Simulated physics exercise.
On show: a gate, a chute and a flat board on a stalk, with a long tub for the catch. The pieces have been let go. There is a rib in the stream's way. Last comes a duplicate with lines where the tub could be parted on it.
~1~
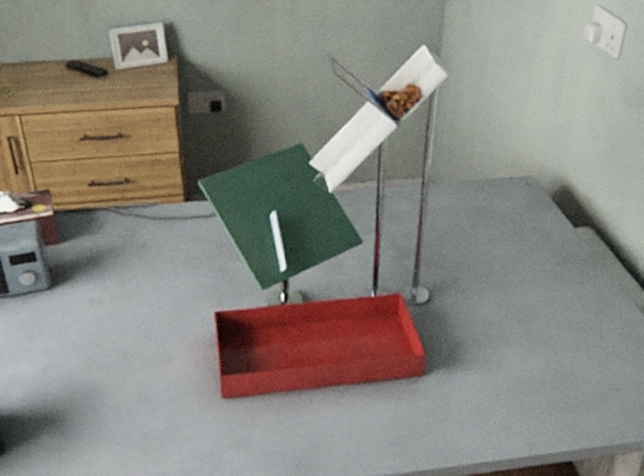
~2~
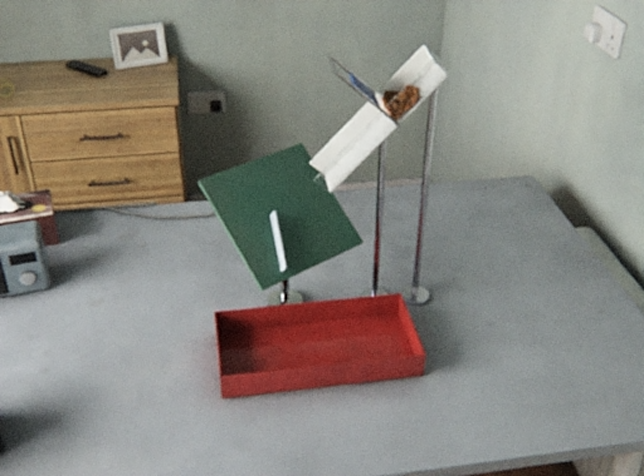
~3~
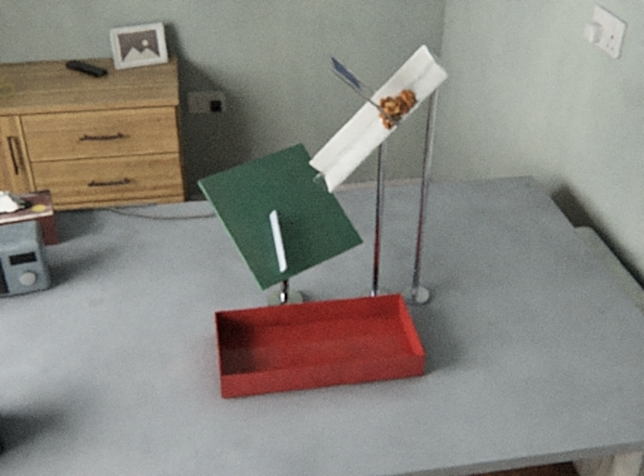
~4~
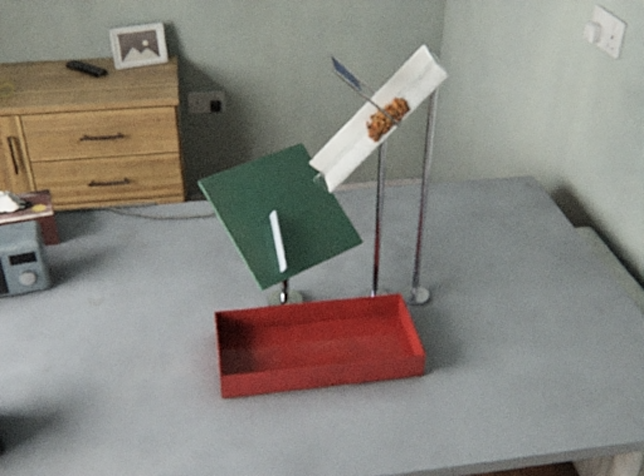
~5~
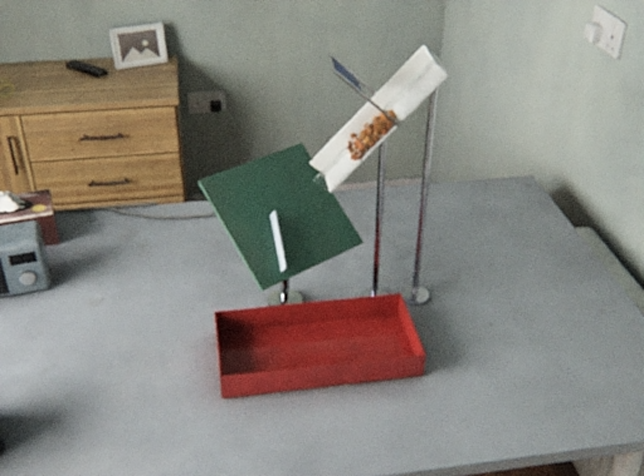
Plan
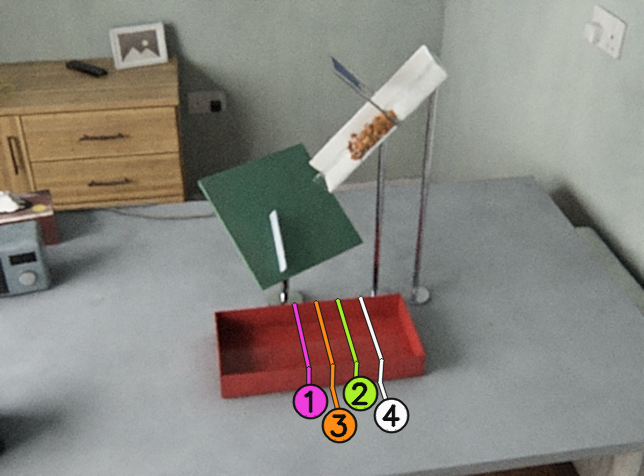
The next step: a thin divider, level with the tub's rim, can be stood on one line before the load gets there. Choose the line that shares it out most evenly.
3 beats the others.
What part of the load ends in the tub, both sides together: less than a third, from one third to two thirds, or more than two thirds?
About that: More than two thirds.
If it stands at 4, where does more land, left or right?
The left side.
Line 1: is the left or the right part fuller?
Right.
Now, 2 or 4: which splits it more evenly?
It is 2.
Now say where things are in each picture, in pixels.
Load behind the gate near (400, 104), bits of cat kibble; lip of the chute near (328, 184), sloping steeply, in the first frame.
Middle of the board near (283, 212), tilted fairly steeply; middle of its low edge near (315, 265); of its high edge near (252, 161), in the second frame.
Front corners of the tub near (221, 377) and (425, 354), empty; front of the load near (384, 123), in the third frame.
Middle of the load near (382, 121); its front near (370, 137), close to a third of the way to the lip; rib from (275, 210) to (286, 268), in the fourth frame.
Middle of the load near (370, 130); its front near (352, 156), close to two thirds of the way to the lip, in the fifth frame.
On the marked copy, line 1 crosses the front rim at (308, 367); line 2 crosses the front rim at (356, 362); line 3 crosses the front rim at (332, 365); line 4 crosses the front rim at (381, 359).
If 1 is chosen, of what is caught, a small share on the left of the divider, the bulk on the right.
If 2 is chosen, of what is caught, the bulk on the left of the divider, close to a quarter on the right.
If 3 is chosen, of what is caught, close to two thirds on the left of the divider, close to a third on the right.
If 4 is chosen, of what is caught, all but a few on the left of the divider, only a few on the right.
